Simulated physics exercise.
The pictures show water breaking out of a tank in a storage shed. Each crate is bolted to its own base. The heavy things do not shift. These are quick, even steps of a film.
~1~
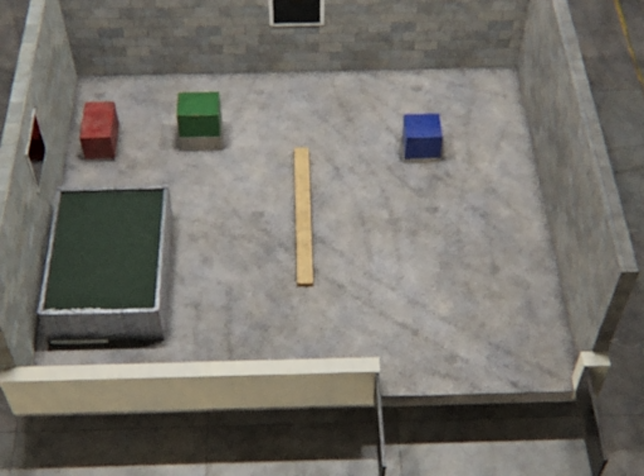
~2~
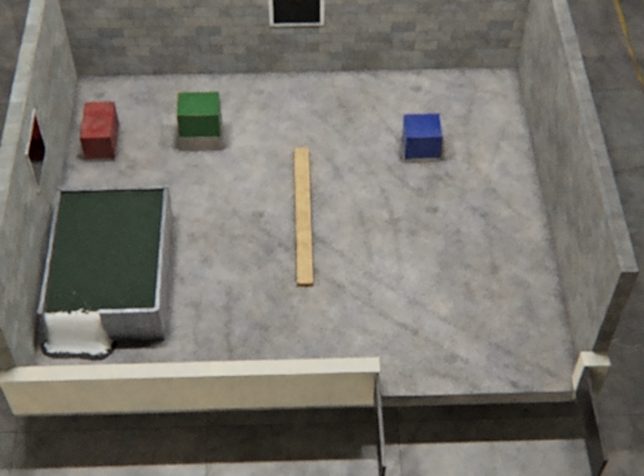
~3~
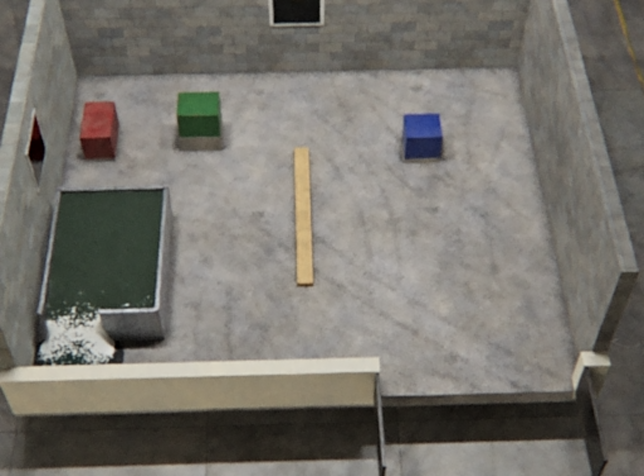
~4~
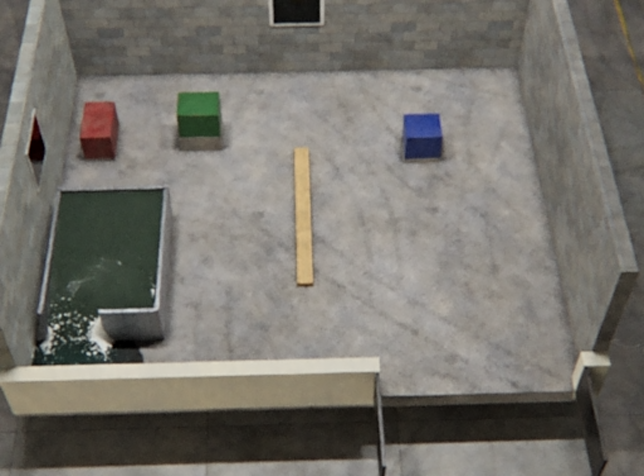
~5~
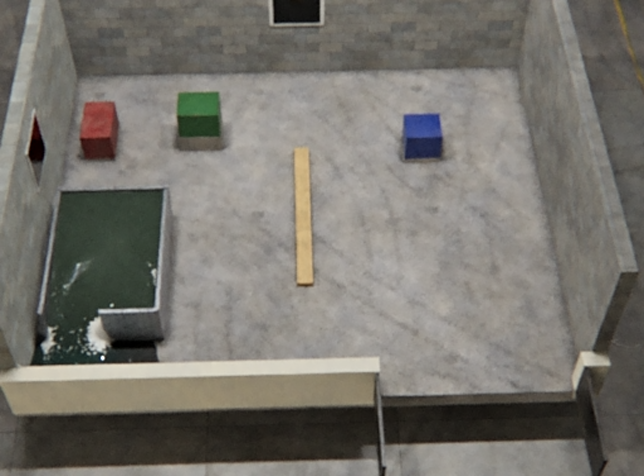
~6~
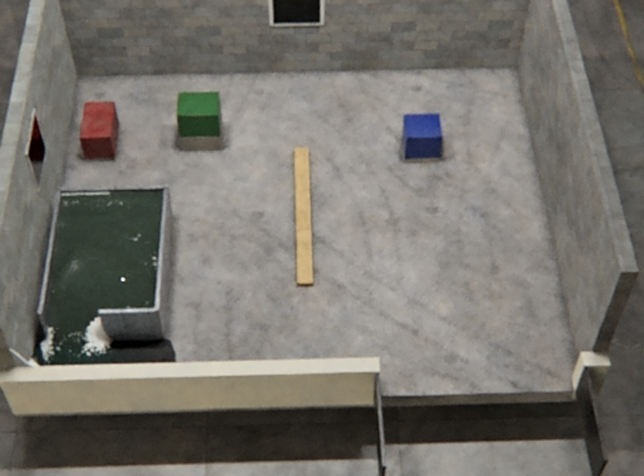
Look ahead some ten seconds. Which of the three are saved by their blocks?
The green crate escapes dry; the red crate is wetted; the blue crate escapes dry.
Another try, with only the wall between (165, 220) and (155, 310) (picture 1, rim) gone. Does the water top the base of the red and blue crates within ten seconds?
The red crate is safe, the blue crate is soaked.
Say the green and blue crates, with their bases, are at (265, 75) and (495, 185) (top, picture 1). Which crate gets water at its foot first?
The red crate.
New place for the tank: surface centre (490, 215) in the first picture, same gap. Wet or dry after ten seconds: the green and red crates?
One by one: The green one remains dry; the red one is safe.
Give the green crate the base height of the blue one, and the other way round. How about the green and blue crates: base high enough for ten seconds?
One by one: Green is safe, blue keeps dry.
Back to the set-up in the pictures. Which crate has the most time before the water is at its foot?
I say the crate marked blue.
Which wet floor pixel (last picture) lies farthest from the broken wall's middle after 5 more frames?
Around (290, 385).
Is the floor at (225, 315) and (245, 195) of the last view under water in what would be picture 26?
In turn: Wet, free of water.
A moment on, water covers 10 % of the floor; the green crate not reached, the red crate not reached, the blue crate not reached.
Next, water covers 20 % of the floor; the green crate not reached, the red crate water round its plinth, the blue crate not reached.
Then, water covers 45 % of the floor; the green crate water round its plinth, the red crate water round its plinth, the blue crate not reached.
Later, water covers 70 % of the floor; the green crate water round its plinth, the red crate water round its plinth, the blue crate water round its plinth.
In the end, water covers 95 % of the floor; the green crate stayed above the water, the red crate was topped, the blue crate stayed above the water.
